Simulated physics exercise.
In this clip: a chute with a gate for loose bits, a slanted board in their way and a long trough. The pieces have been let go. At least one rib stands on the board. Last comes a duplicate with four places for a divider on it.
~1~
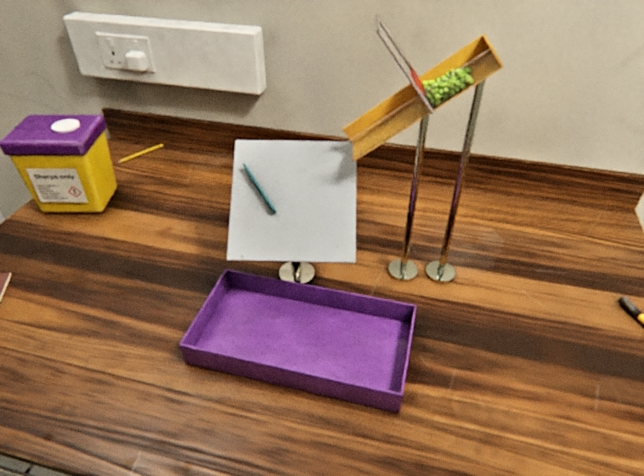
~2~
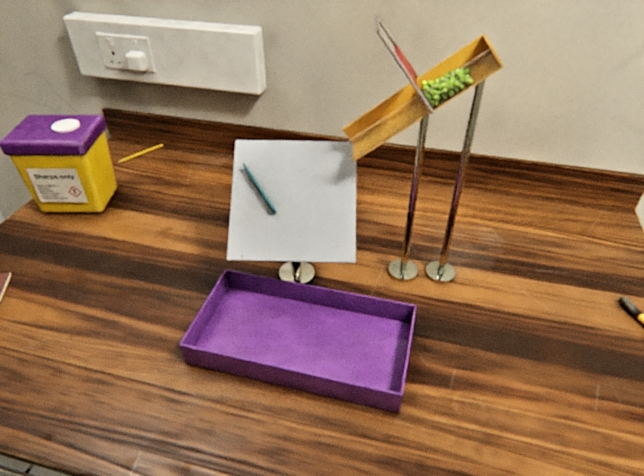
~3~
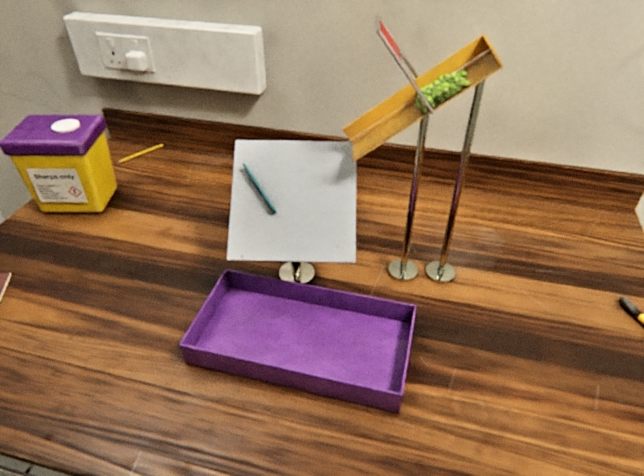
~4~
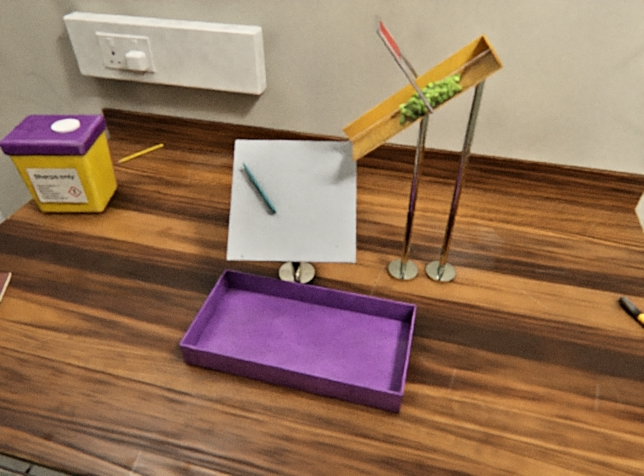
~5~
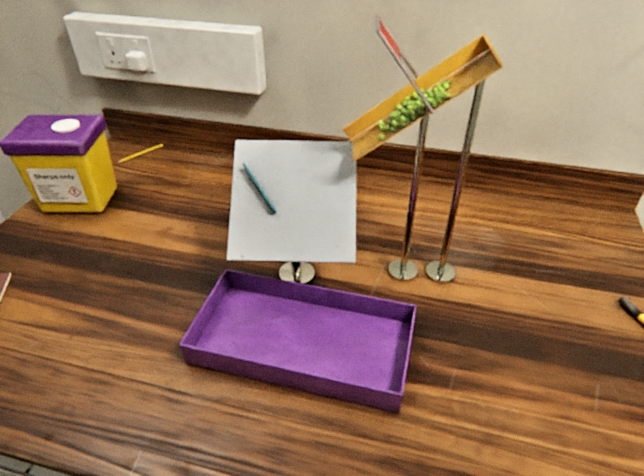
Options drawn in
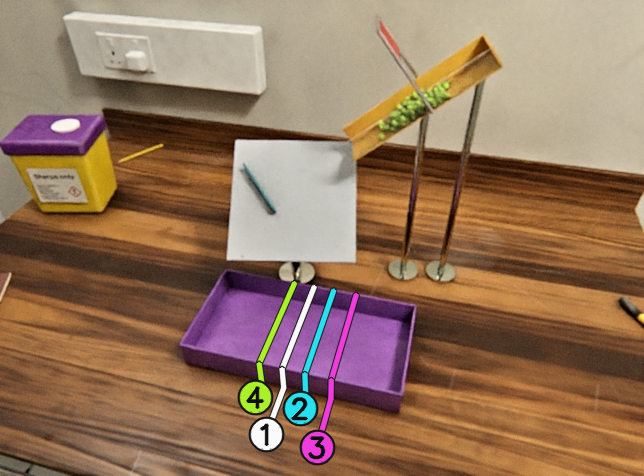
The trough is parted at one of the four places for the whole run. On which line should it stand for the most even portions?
4 works best here.
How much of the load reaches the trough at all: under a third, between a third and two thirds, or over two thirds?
It is over two thirds.
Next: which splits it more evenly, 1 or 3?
It is 1.
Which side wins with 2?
Left.
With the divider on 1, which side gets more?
More lands on the left.
On the marked copy, line 1 crosses the front rim at (282, 367); line 2 crosses the front rim at (305, 372); line 3 crosses the front rim at (331, 378); line 4 crosses the front rim at (259, 362).
With 1, of what is caught, the larger part on the left of the divider, about a tenth on the right.
With 2, of what is caught, almost all on the left of the divider, just a few on the right.
With 3, of what is caught, every piece on the left of the divider, not one piece on the right.
With 4, of what is caught, roughly half on the left of the divider, roughly half on the right.
